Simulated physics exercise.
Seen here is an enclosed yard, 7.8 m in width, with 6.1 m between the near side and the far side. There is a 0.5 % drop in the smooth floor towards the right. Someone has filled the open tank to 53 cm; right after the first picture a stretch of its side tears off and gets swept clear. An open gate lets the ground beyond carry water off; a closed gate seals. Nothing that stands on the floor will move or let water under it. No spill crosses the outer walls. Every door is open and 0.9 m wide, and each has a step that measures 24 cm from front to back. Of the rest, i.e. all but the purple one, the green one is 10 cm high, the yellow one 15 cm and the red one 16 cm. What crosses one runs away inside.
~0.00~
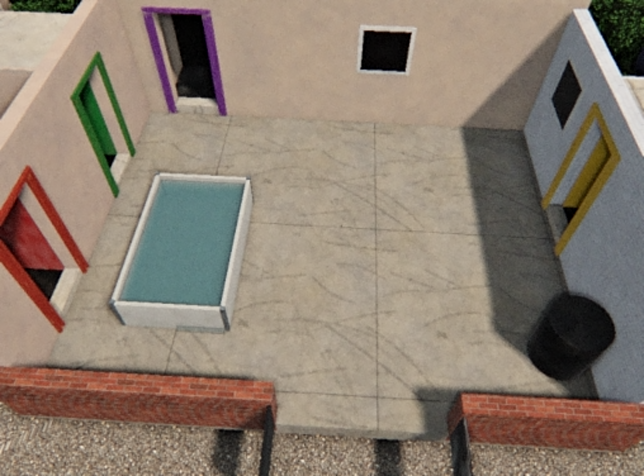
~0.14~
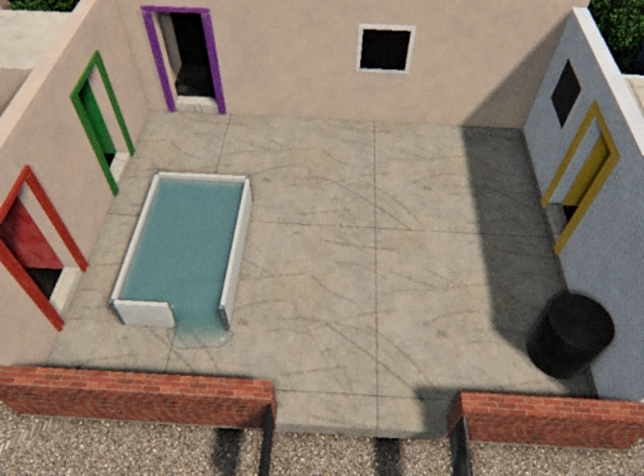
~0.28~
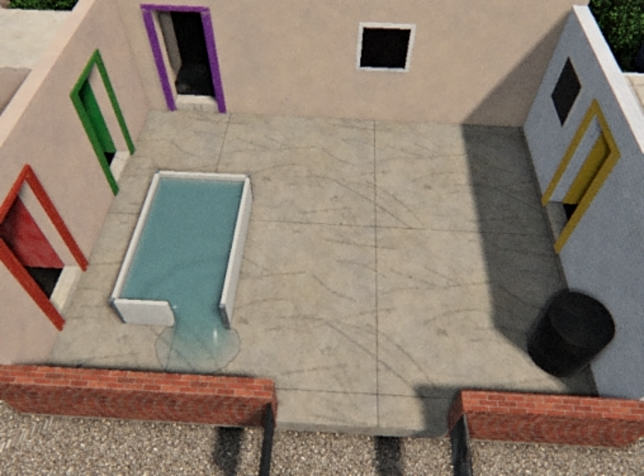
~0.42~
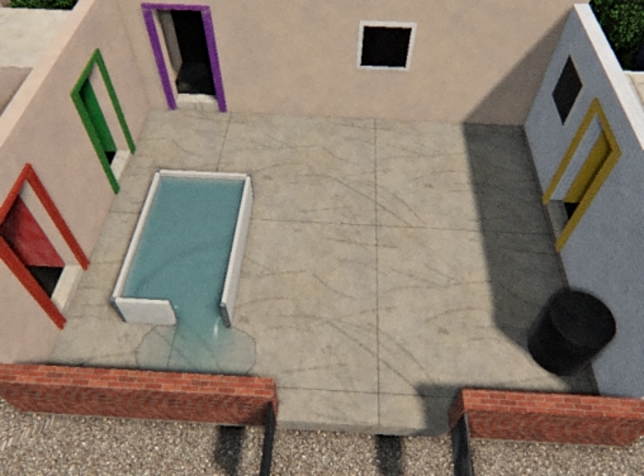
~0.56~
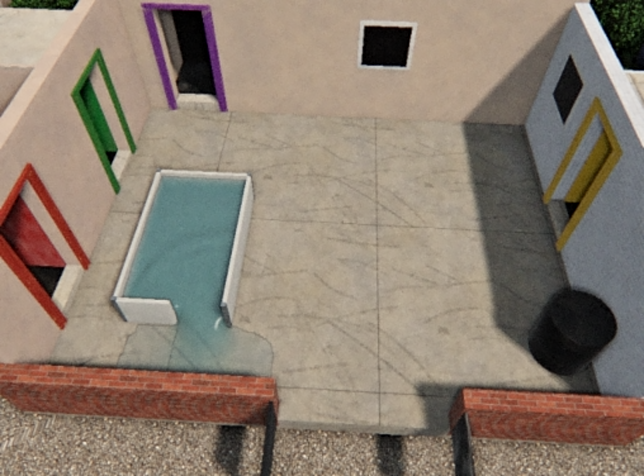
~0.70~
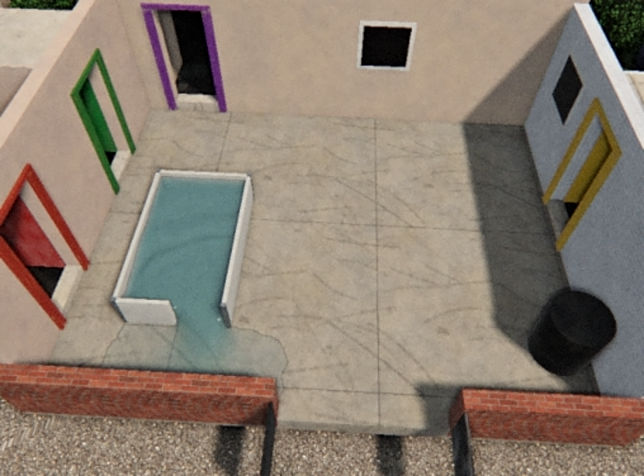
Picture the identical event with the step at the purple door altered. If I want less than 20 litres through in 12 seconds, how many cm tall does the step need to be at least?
You would need about 6.5 cm.
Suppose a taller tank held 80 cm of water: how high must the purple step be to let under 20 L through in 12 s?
About 11.5 cm.
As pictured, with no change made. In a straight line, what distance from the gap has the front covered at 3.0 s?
Close to 5.6 metres, I'd say.
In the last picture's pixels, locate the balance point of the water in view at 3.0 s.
(209, 291).
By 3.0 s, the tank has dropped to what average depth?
The average depth is some 31 cm.
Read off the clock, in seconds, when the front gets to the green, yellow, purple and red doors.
Reading them off: Green 3.4 s, then yellow 4.5 s, then purple 5.0 s, then red 2.0 s.
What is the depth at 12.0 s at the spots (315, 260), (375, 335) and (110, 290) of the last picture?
The depths come to about 0, 2 and 4 cm.
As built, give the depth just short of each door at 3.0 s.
Centimetres: Green = 0, yellow = 0, purple = 0, red = 10.
After 1.4 s water covers 10 % of the floor, deepest (36 cm) near (194, 397); it has not reached the purple door.
After 3.0 s water covers 30 % of the floor, deepest (28 cm) near (194, 397); it has not reached the purple door.
After 12.0 s water covers 85 % of the floor, deepest (8 cm) near (181, 396); 5 cm at the purple door, 0 litres in over its 21 cm step.
At the purple door as built, the water arrived by 5.0 s and peaked near 10 cm at 6.0 s.
With a step of 6 cm, 26 litres would have come in within the 12 s; with 8 cm, 7 litres. So under 20 litres takes about 6.5 cm.
